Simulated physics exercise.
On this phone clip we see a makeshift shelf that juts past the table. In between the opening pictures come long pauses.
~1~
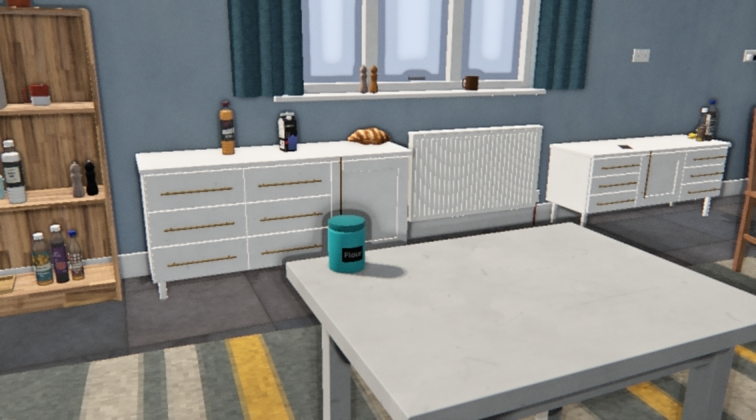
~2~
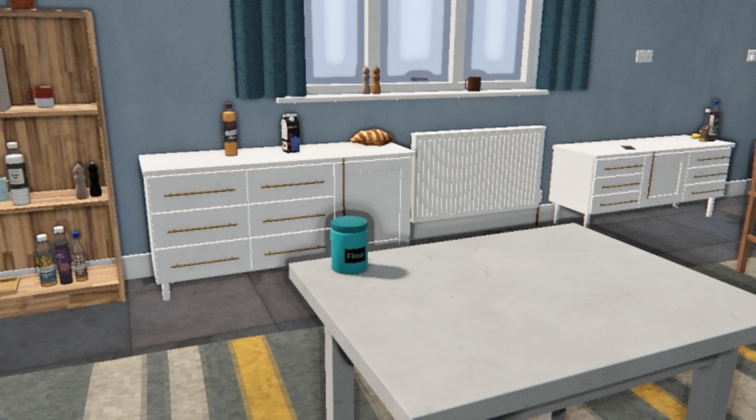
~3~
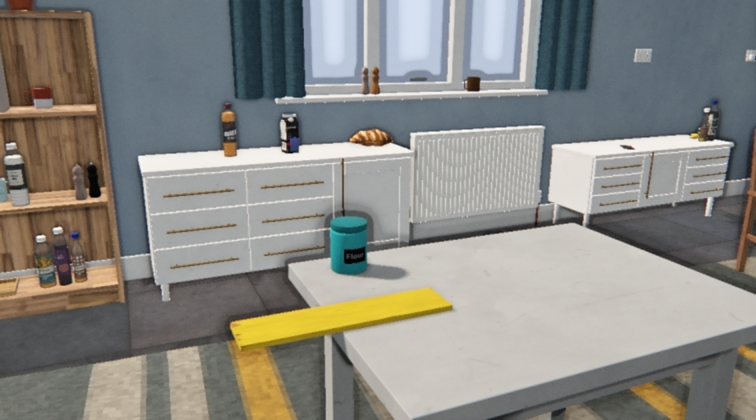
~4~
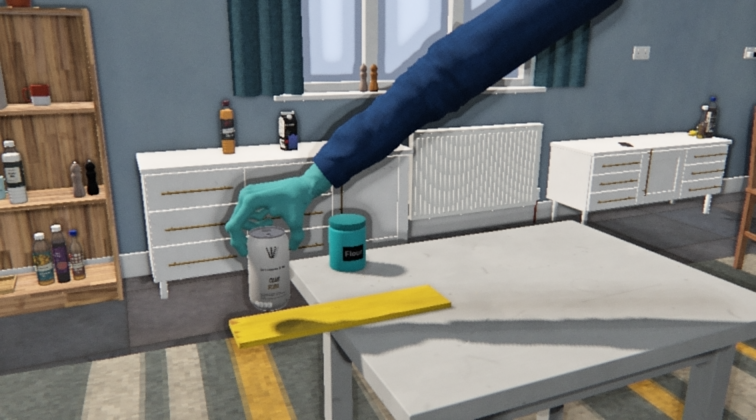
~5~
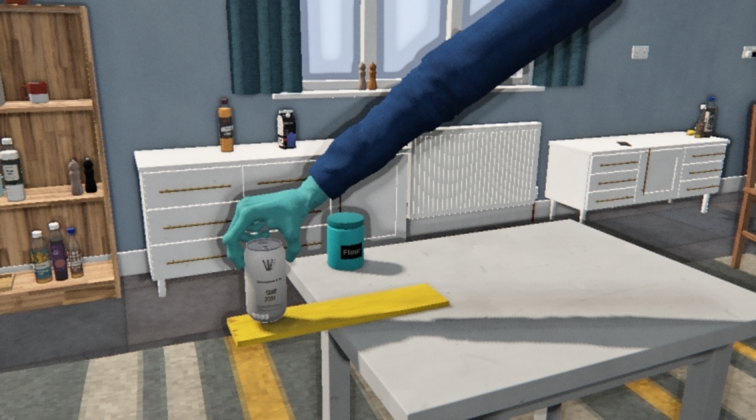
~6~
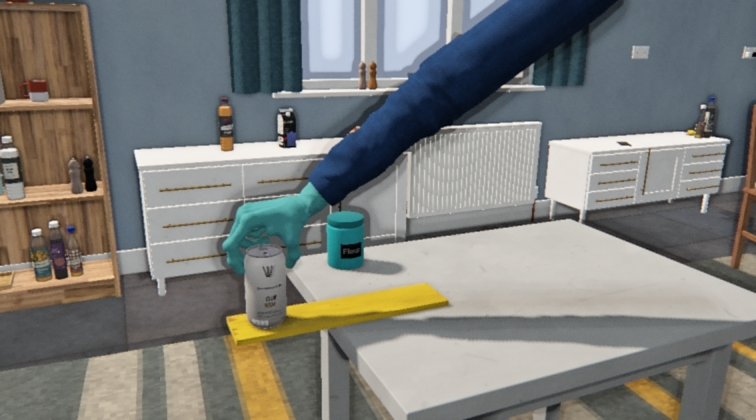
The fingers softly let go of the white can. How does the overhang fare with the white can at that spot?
Ah, that fails - off it goes.
Then, 0.50 s later than the last frame, yellow board and white can now down on the floor or falling.
Then, 0.60 s later than the last frame, things are still on the move.
When it is over, down on the floor or falling, yellow board and white can; turquoise jar as before. The board tips off the edge.
